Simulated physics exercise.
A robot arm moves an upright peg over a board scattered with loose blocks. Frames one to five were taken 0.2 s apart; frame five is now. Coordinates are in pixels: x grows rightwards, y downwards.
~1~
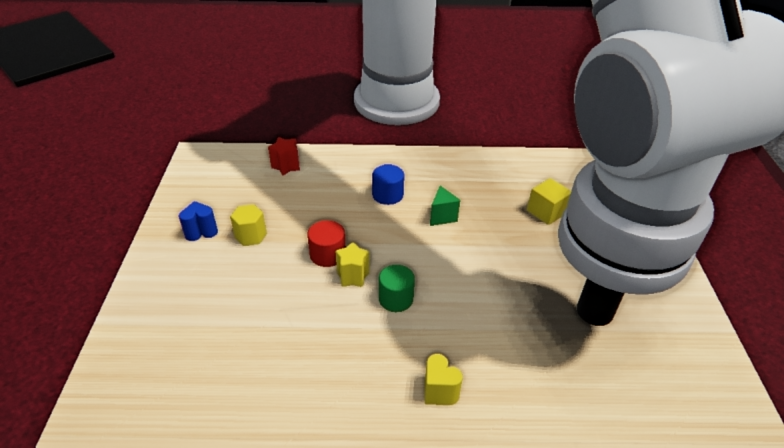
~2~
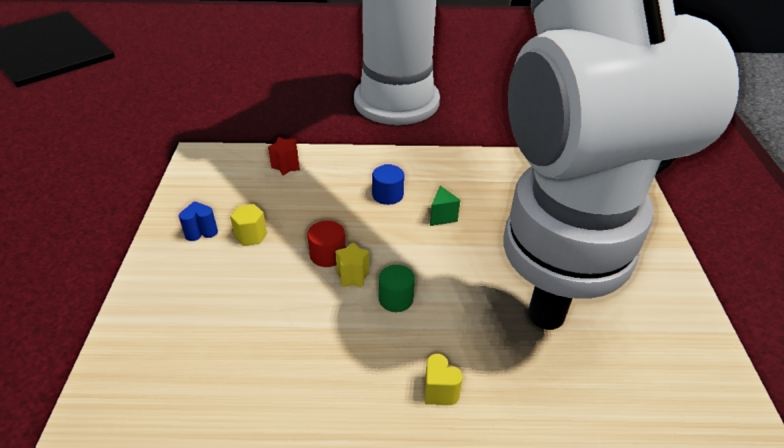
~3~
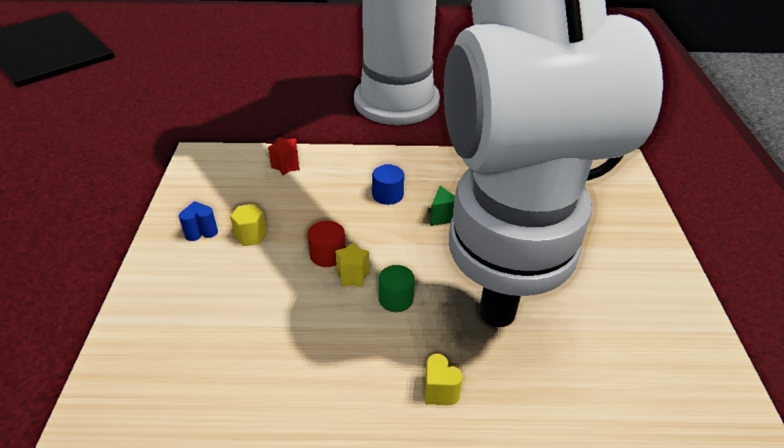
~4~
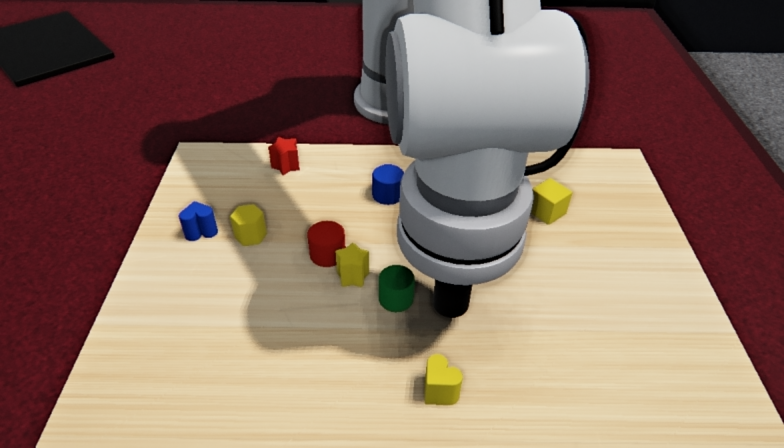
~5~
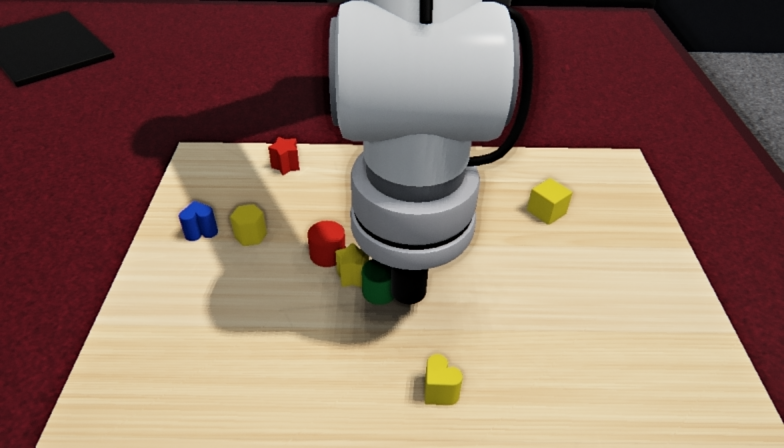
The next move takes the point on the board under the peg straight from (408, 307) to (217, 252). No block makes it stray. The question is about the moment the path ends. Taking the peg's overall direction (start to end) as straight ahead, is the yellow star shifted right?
That would be a yes.
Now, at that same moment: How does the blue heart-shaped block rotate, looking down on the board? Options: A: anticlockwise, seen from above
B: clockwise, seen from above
A - anticlockwise, seen from above.
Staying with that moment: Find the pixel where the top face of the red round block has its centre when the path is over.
Most likely (300, 213).
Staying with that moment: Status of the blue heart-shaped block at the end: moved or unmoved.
By then it is displaced.
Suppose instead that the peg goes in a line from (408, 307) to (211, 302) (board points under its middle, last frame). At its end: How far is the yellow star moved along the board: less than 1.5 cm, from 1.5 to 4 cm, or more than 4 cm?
My estimate: Beyond 4 cm.
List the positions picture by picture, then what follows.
The first picture shows peg tip (595, 312); block tops, blue heart-shaped block (195, 210); yellow hexagon (246, 213); red round block (326, 232); yellow star (352, 254); green round block (397, 276).
The second picture shows peg (546, 316); blocks unchanged.
The third picture shows peg (497, 313); blocks unchanged.
The fourth picture shows peg (451, 304); blocks unchanged.
The fifth picture shows peg (409, 291); blue heart-shaped block (195, 210); yellow hexagon (246, 213); red round block (326, 232); yellow star (352, 254); green round block (379, 269).
What follows on the original path. One third of the way, peg (339, 271); red round block (302, 215); yellow star (288, 238), turned 30° clockwise; green round block (309, 252).
Two thirds of the way, peg (274, 252); yellow hexagon (230, 200), turned 30° anticlockwise; red round block (300, 213); yellow star (250, 210), turned 55° clockwise; green round block (253, 229).
At the end, peg (213, 236); blue heart-shaped block (188, 205), turned 45° anticlockwise; yellow hexagon (226, 187), turned 60° anticlockwise; red round block (300, 213); yellow star (247, 197), turned 115° clockwise; green round block (217, 207).
